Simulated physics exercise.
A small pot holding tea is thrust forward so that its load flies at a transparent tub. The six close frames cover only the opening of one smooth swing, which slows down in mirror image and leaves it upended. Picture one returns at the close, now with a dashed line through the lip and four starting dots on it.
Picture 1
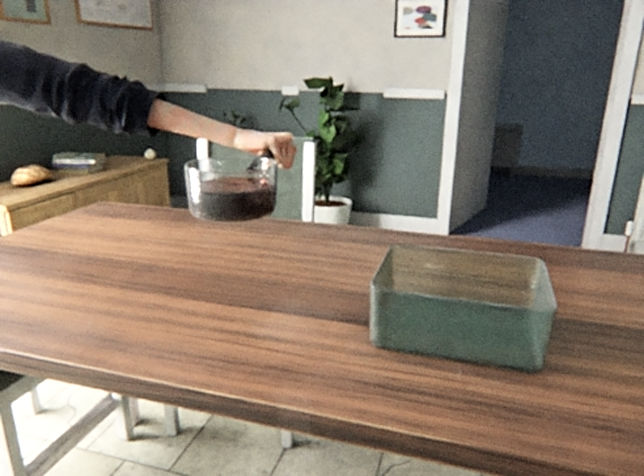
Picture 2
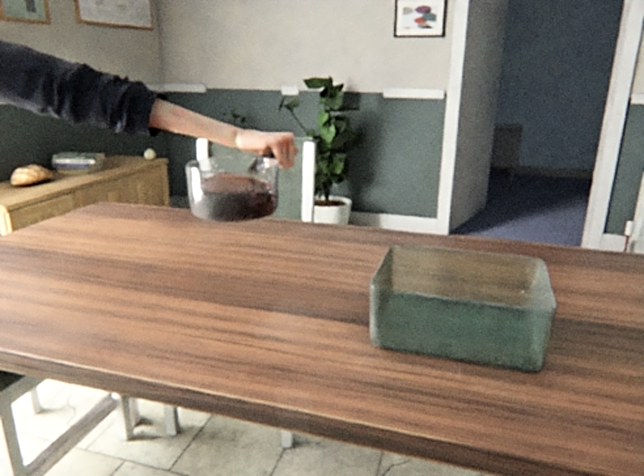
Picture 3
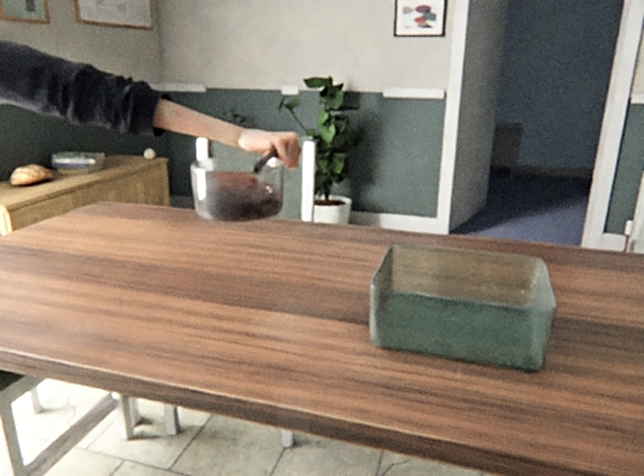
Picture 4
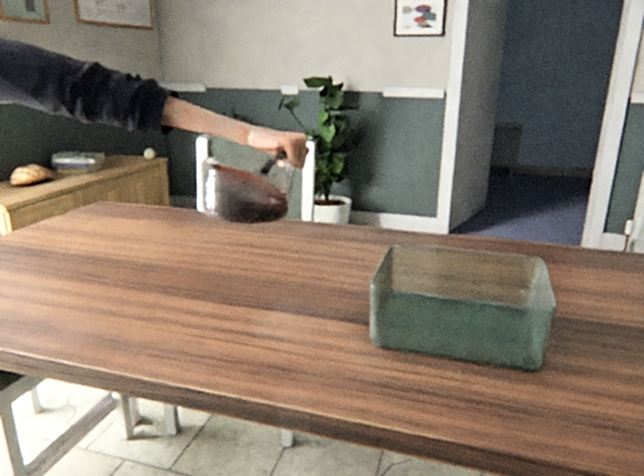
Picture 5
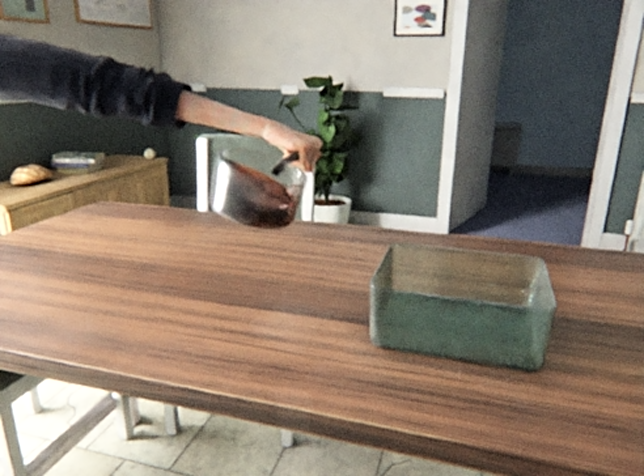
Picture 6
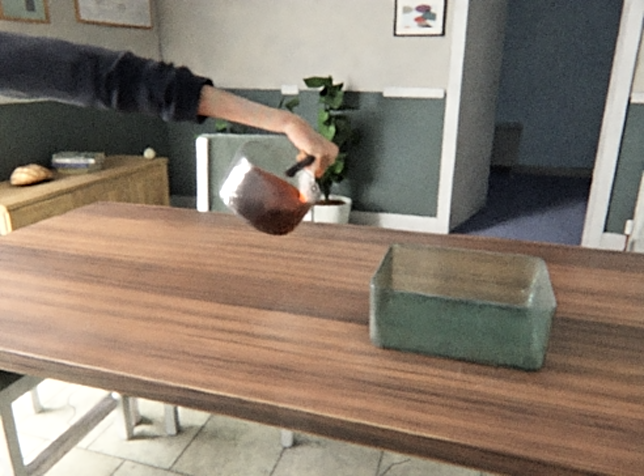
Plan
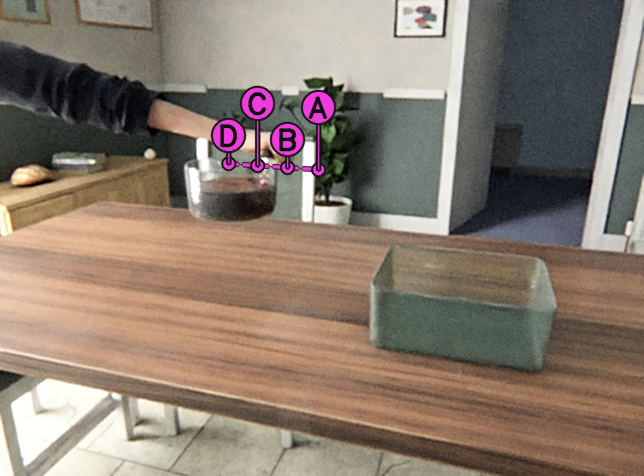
In a room with a wooden table, a hand held a clear pot of dark tea level near an empty-looking see-through tub, then moved it slightly right and tipped it steeply toward the tub.
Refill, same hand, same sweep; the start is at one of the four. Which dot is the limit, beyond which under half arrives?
Choose B.
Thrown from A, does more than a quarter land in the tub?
Yes, clearly.
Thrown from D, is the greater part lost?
Yes, that goes wrong.
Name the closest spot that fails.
C it is.
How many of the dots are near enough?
Two.
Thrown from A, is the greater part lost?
No, not at all.
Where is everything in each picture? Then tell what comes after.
The first frame shows upright, lip at (272, 166); tub from (370, 343) to (543, 371); nothing has left yet.
The second frame shows upright, lip at (274, 166); nothing has left yet.
The third frame shows upright, lip at (279, 166); nothing has left yet.
The fourth frame shows tipped about 5°, lip at (289, 170); nothing has left yet.
The fifth frame shows tipped about 18°, lip at (303, 182); nothing has left yet.
The sixth frame shows tipped about 36°, lip at (317, 199); nothing has left yet.
On the marked copy, A at (318, 169); B at (287, 167); C at (257, 165); D at (228, 163).
If A is chosen, about 74 % lands in the tub, 2 % falls short and 24 % goes beside or beyond.
If B is chosen, about 78 % lands in the tub, 7 % falls short and 15 % goes beside or beyond.
If C is chosen, about 15 % lands in the tub, 80 % falls short and 5 % goes beside or beyond.
If D is chosen, about 0 % lands in the tub, 96 % falls short and 4 % goes beside or beyond.
